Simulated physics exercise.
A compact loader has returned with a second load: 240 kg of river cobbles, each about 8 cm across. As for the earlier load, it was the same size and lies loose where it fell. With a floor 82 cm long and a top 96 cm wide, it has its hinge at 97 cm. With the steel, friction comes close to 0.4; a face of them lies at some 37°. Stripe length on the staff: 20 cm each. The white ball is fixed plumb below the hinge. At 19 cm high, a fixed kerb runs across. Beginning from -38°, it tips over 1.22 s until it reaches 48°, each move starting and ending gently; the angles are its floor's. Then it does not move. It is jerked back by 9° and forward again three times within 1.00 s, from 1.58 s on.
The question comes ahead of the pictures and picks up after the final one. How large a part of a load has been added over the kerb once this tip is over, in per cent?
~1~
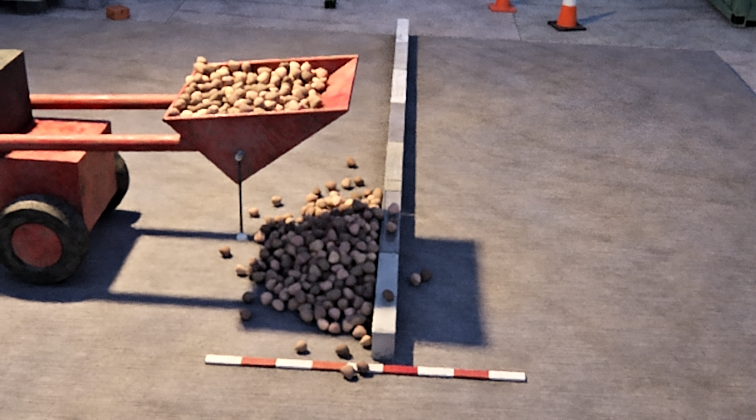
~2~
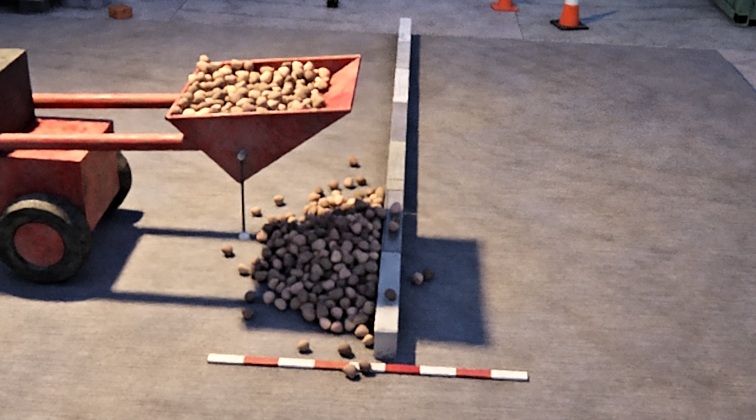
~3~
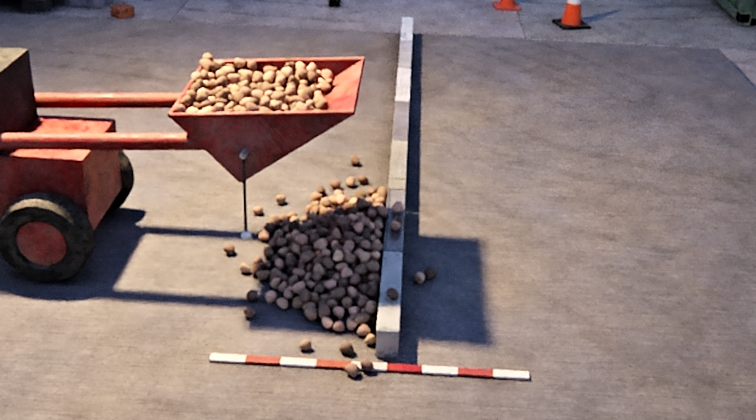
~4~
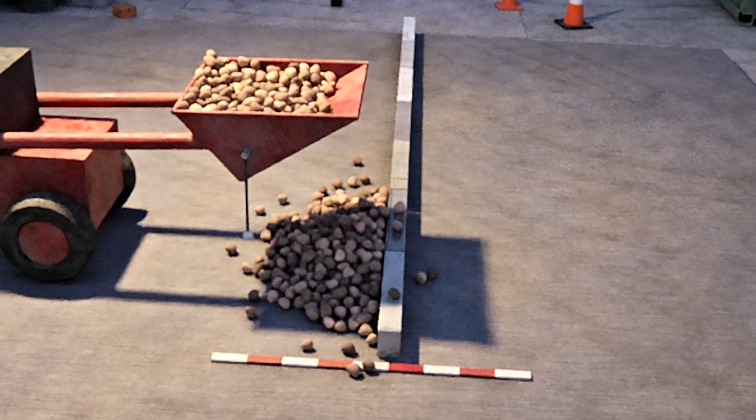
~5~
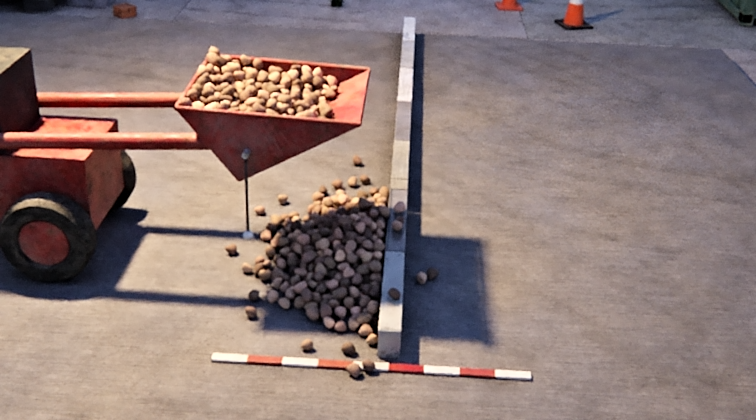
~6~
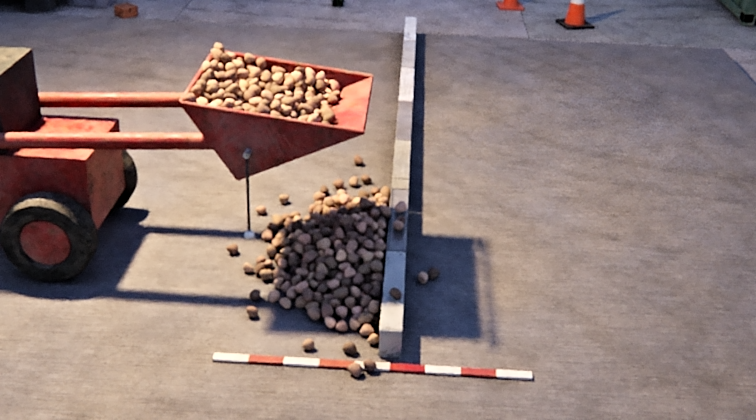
Around 8 per cent is added.
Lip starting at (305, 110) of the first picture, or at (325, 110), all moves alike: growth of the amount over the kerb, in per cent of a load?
I'd say close to 0 per cent for one and close to 0 per cent for the other, in that order.
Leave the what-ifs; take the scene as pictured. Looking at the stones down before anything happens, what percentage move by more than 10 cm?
Around 10 in a hundred.
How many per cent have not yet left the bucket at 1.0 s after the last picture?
Roughly 35 parts in a hundred of the load.
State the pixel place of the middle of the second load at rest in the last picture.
Around (350, 233) in the last picture.
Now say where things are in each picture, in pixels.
The bucket is at -38°, its lip at (348, 110); the top of the load is at (259, 71). The earlier load is highest near (370, 227), 24 cm above ground level, 99 % on this side of the kerb, 1 % over the kerb, in the first picture.
The bucket is at -37°, its lip at (351, 110); the top of the load is at (262, 70), in the second picture.
Lip at (354, 113), floor tilted -36°, highest stones at (241, 68), in the third picture.
Lip at (358, 118), floor tilted -33°, highest stones at (227, 66), in the fourth picture.
Lip at (360, 125), floor tilted -29°, highest stones at (214, 67), in the fifth picture.
Lip at (364, 133), floor tilted -25°, highest stones at (218, 63), in the sixth picture.
Then, 0.6 s after the last picture the floor is at 35°; in per cent of one load, 99 in the bucket, 100 on this side of the kerb, 1 over the kerb; the foremost stones are at (402, 245).
Then, 1.0 s after the last picture the floor is at 48°; in per cent of one load, 37 in the bucket, 162 on this side of the kerb, 1 over the kerb; the foremost stones are at (410, 237).
Then, 2.7 s after the last picture the floor is at 48°; in per cent of one load, 0 in the bucket, 191 on this side of the kerb, 9 over the kerb; the foremost stones are at (539, 252).
Then, 5.2 s after the last picture the floor is at 48°; in per cent of one load, 0 in the bucket, 191 on this side of the kerb, 9 over the kerb; the foremost stones are at (539, 252). Net gain over the kerb, 8.
